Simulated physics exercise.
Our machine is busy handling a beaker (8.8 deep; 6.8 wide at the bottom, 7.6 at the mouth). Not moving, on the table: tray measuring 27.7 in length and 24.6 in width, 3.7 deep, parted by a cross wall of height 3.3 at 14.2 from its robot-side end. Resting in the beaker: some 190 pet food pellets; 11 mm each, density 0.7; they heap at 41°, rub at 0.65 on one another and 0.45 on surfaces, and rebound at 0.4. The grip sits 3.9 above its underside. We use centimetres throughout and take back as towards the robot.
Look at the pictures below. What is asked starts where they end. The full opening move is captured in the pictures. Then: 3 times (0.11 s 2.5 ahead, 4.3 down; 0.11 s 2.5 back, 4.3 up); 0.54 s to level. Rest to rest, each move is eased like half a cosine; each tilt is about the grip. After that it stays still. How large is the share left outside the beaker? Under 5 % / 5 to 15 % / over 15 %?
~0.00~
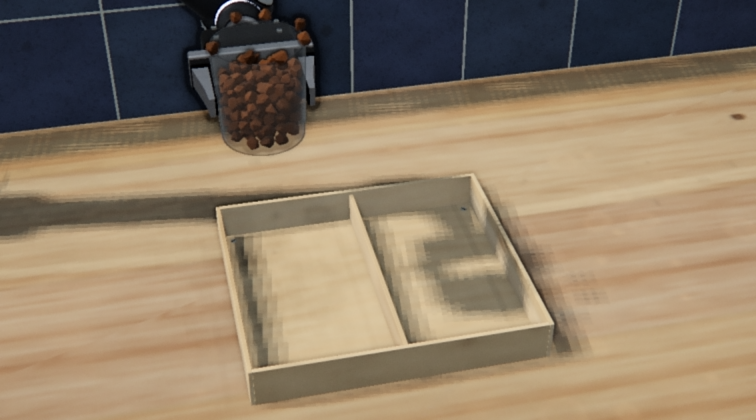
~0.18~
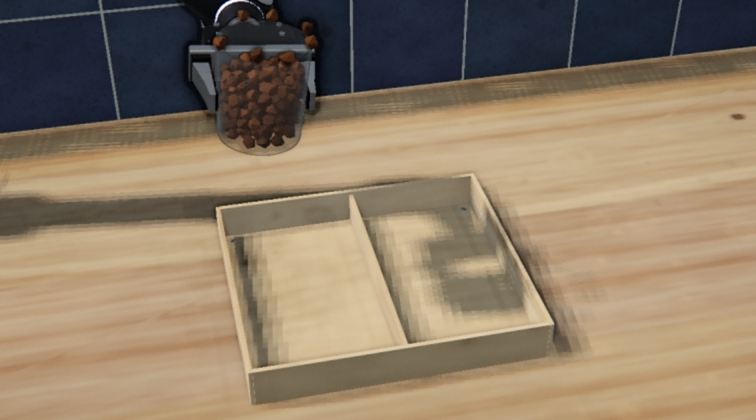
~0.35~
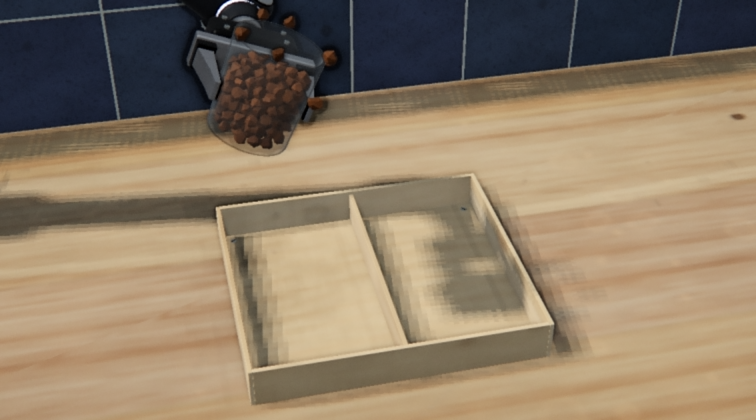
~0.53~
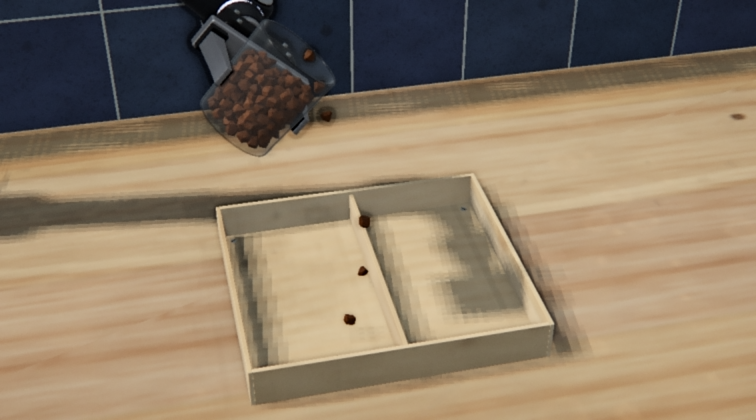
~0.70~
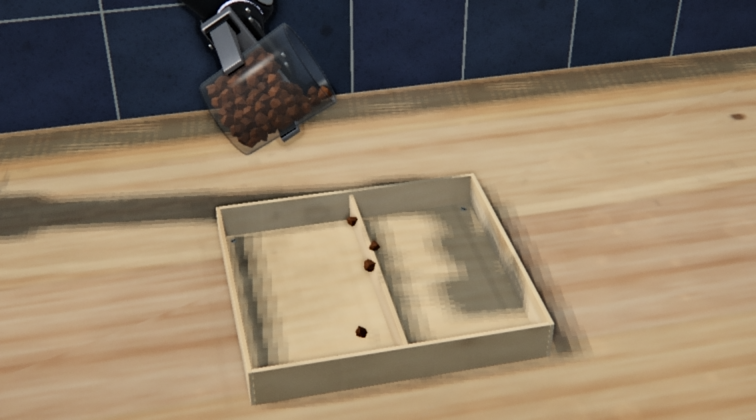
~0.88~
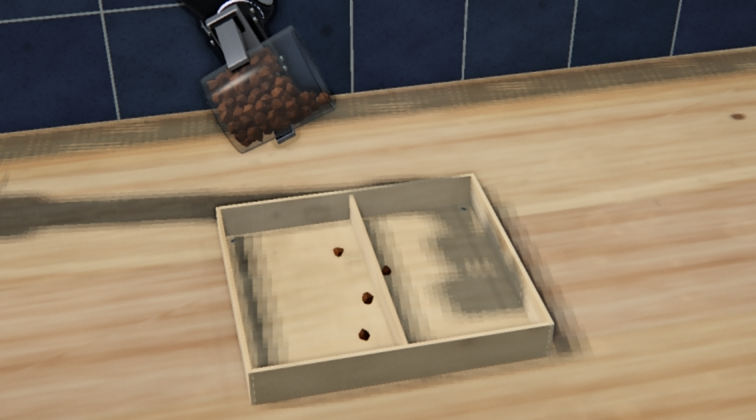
5 to 15 %.
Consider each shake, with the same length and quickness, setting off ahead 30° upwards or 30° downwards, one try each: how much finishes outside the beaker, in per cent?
You'd get some 85 per cent with the first setting and some 20 per cent with the second.
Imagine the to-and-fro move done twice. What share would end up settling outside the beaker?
Approx. 5 per cent.
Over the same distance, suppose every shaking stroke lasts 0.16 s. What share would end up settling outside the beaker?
In that case about 5 in a hundred.
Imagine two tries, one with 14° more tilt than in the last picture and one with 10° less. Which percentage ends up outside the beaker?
They would come to near 25 and 5 per cent.
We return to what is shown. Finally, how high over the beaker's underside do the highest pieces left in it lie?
Top of the fill: Near 8.5 cm.
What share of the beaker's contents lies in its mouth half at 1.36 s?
Around 35 per cent of it.
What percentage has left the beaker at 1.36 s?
Roughly 5 percent is out.
By 1.36 s, tilted 65° forward, highest piece 27 above the table; 179 in the beaker, 3 in the robot-side part, 3 in the far-side part, 3 in flight or on a rim.
By 1.84 s, tilted 27° forward, highest piece 27 above the table; 173 in the beaker, 11 in the far-side part, 3 in the robot-side part, 1 in flight or on a rim.
By 2.28 s, level, highest piece 29 above the table; 173 in the beaker, 11 in the far-side part, 3 in the robot-side part, 1 on the table or floor.
By 3.33 s, level, highest piece 29 above the table; 173 in the beaker, 11 in the far-side part, 3 in the robot-side part, 1 on the table or floor.
Final count, 173 in the beaker, 11 in the far-side part, 3 in the robot-side part, 1 on the table or floor. That is 8 % outside the beaker.
